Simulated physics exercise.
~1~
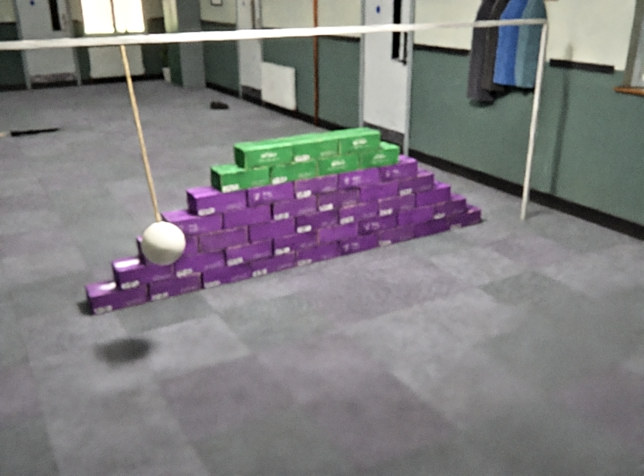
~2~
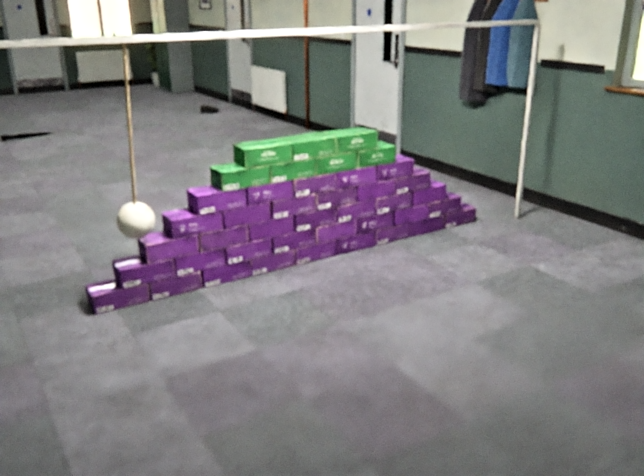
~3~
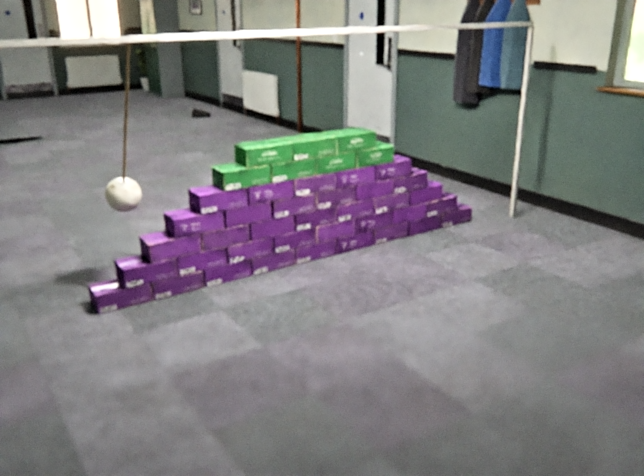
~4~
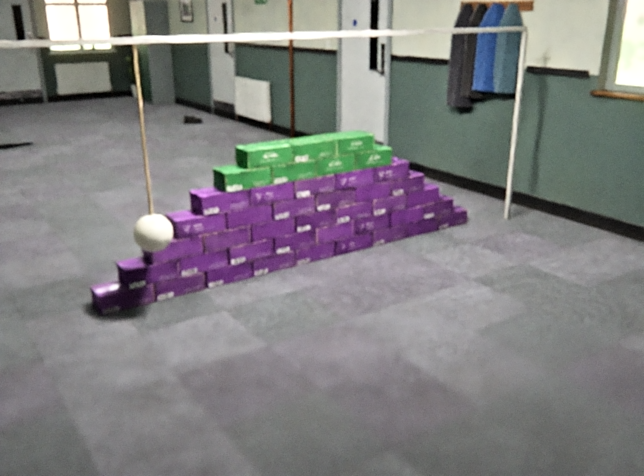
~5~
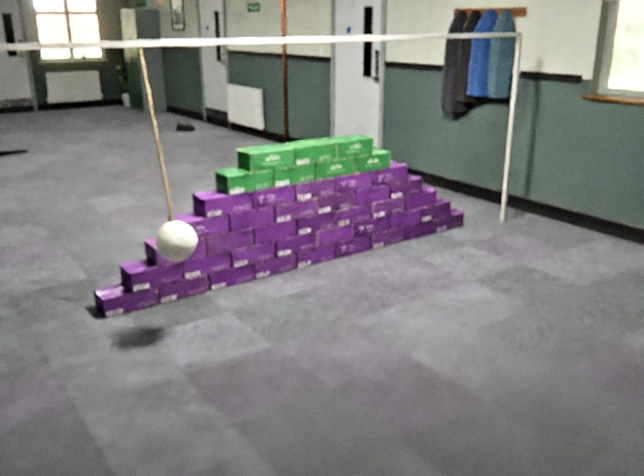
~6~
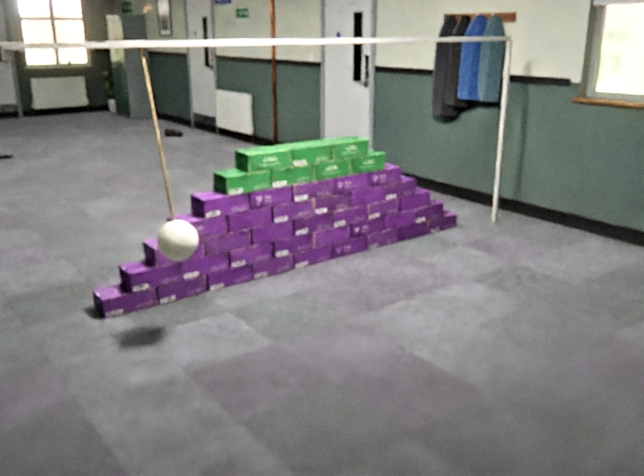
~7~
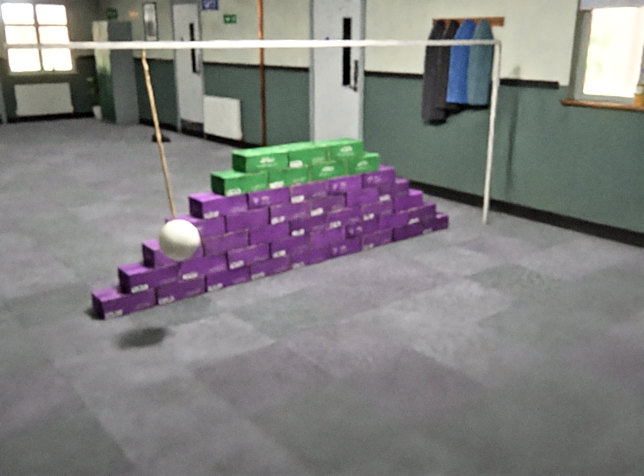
A stepped wall of purple boxes topped with two rows of green ones stands on the grey carpet of a large room, seen from slightly above. A white ball hangs at its left end on a line from a pale horizontal bar, with dark and blue coats on the green and cream wall behind. The ball swings left and upward, then comes back down to the right towards the purple steps. It stops beside them, its line slanting, as the view drifts sideways. Every box stays in place, and the wall ends intact.
